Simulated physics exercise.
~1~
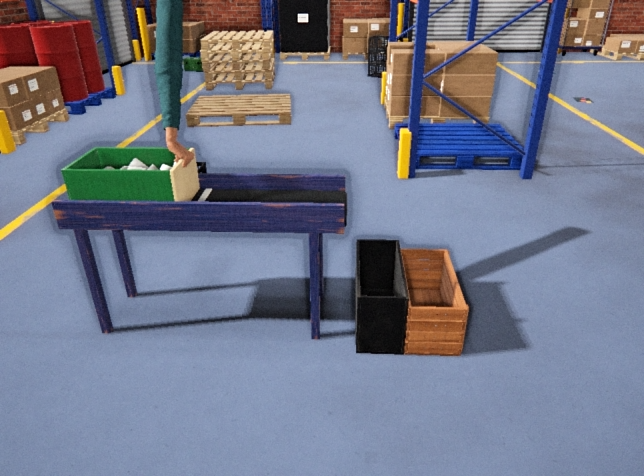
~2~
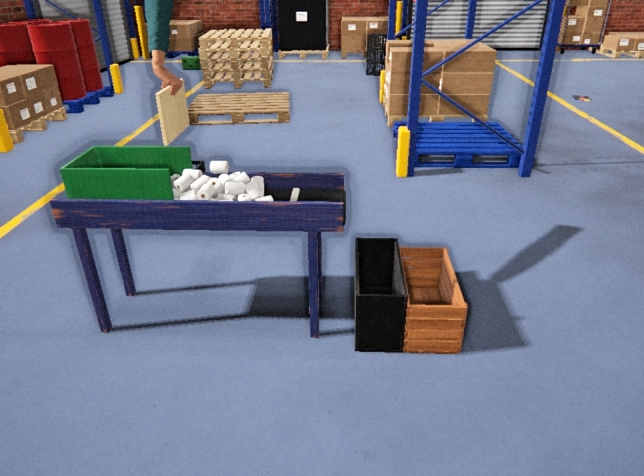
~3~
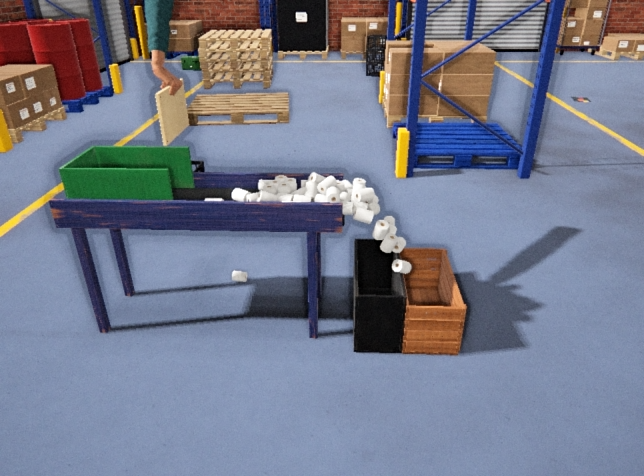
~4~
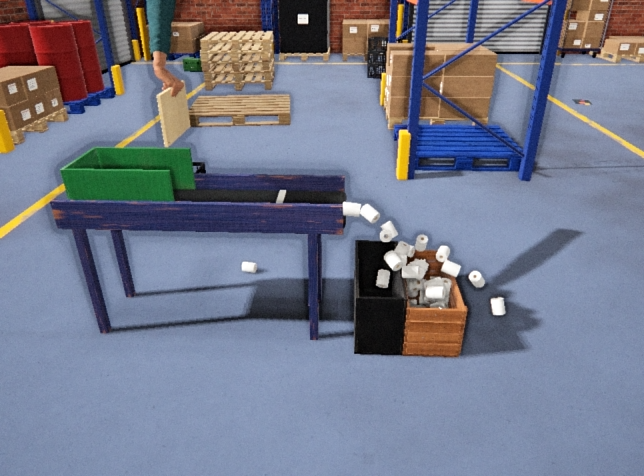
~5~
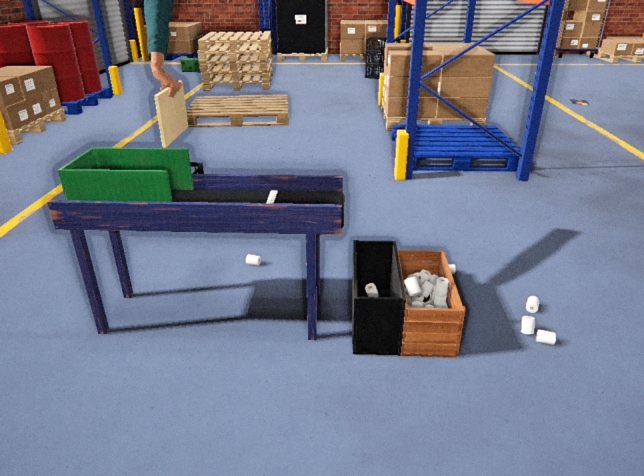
White paper rolls spilled from a green pen when a hand lifted its gate, rode the belt to the right and tumbled off the end, most landing in the wooden box, a few in the black one and several on the floor.
